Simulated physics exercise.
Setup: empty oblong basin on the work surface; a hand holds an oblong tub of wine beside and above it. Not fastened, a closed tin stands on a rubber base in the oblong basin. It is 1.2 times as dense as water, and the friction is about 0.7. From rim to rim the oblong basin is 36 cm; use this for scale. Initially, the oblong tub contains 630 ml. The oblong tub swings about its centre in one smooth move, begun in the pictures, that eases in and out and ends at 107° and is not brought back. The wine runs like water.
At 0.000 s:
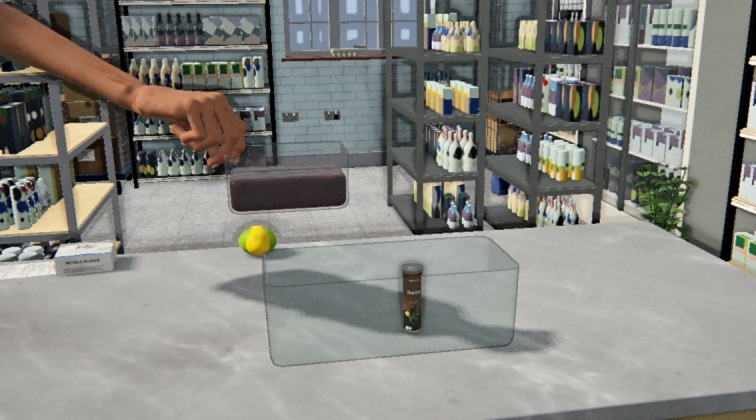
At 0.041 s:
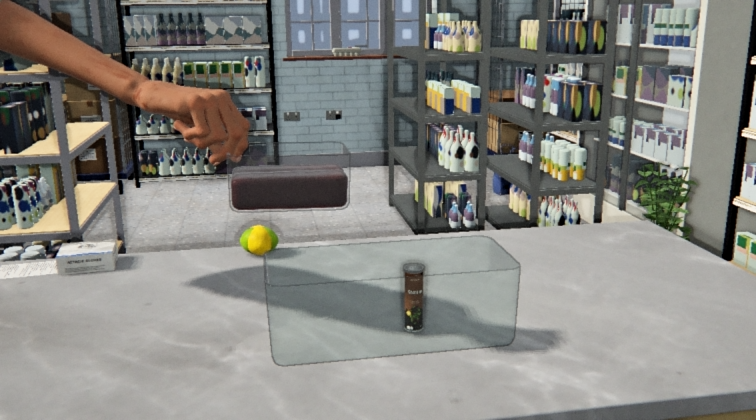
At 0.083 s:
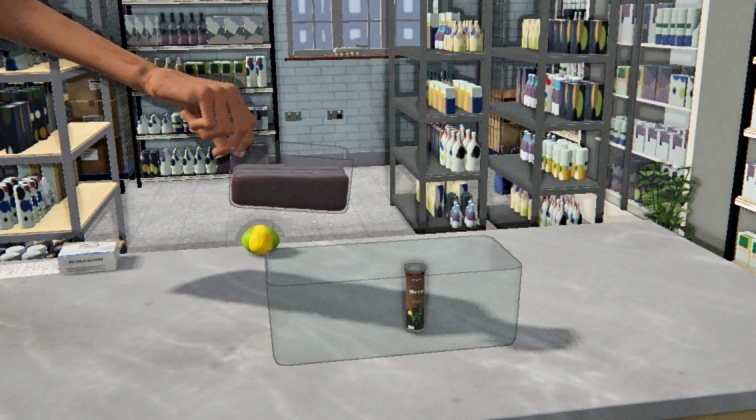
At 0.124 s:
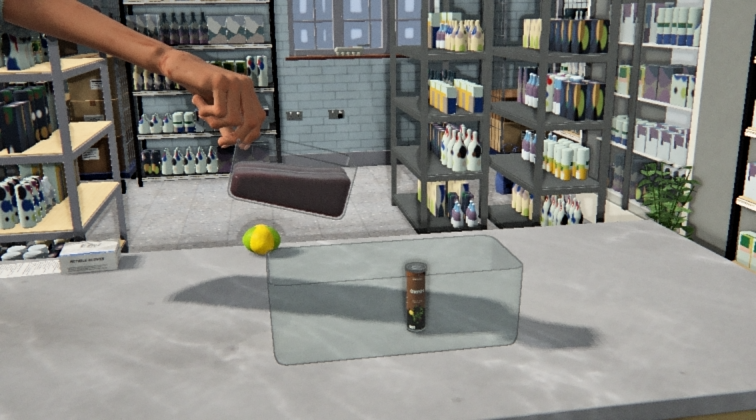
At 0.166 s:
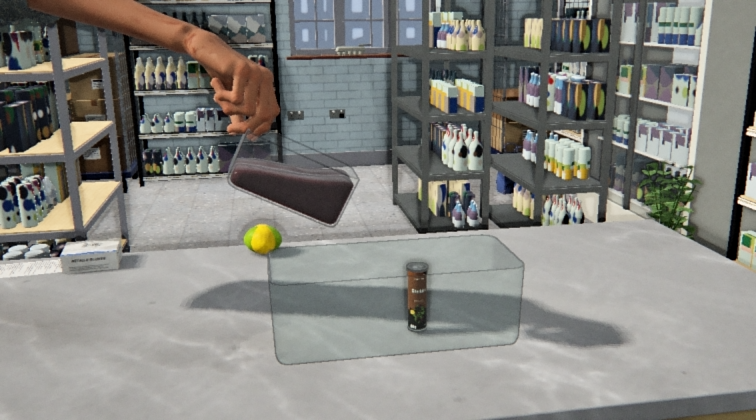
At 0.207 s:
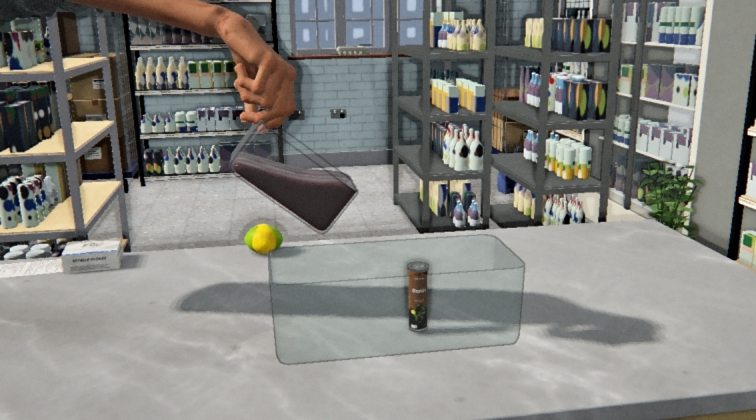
The footage shows a hand holding a clear oblong tub of dark liquid above a countertop, then steadily tilting it down to the right, while a closed tin stands still inside a larger transparent basin below.
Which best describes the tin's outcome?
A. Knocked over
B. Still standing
Still standing.
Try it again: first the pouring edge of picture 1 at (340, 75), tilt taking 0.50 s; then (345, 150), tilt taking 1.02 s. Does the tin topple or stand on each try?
Trial 1 - tin tips; trial 2 - tin stays standing.
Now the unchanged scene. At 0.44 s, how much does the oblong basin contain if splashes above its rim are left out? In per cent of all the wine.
46 %, more or less.
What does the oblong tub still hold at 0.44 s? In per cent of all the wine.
I'd estimate some 16 % remains.
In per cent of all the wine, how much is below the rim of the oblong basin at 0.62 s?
Roughly 92 per cent.
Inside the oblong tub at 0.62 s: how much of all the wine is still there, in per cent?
Around 3 in a hundred is still there.
By 0.44 s the tilt is 104° and 15 per cent is still to pour; the tin stands where it began.
By 0.62 s the tilt is 107° and 3 per cent is still to pour; the tin stands where it began.
By 0.80 s the tilt is 107° and 0 per cent is still to pour; the tin stands where it began.
By 1.00 s the tilt is 107° and 0 per cent is still to pour; the tin stands where it began.
At rest the tin stands where it began.
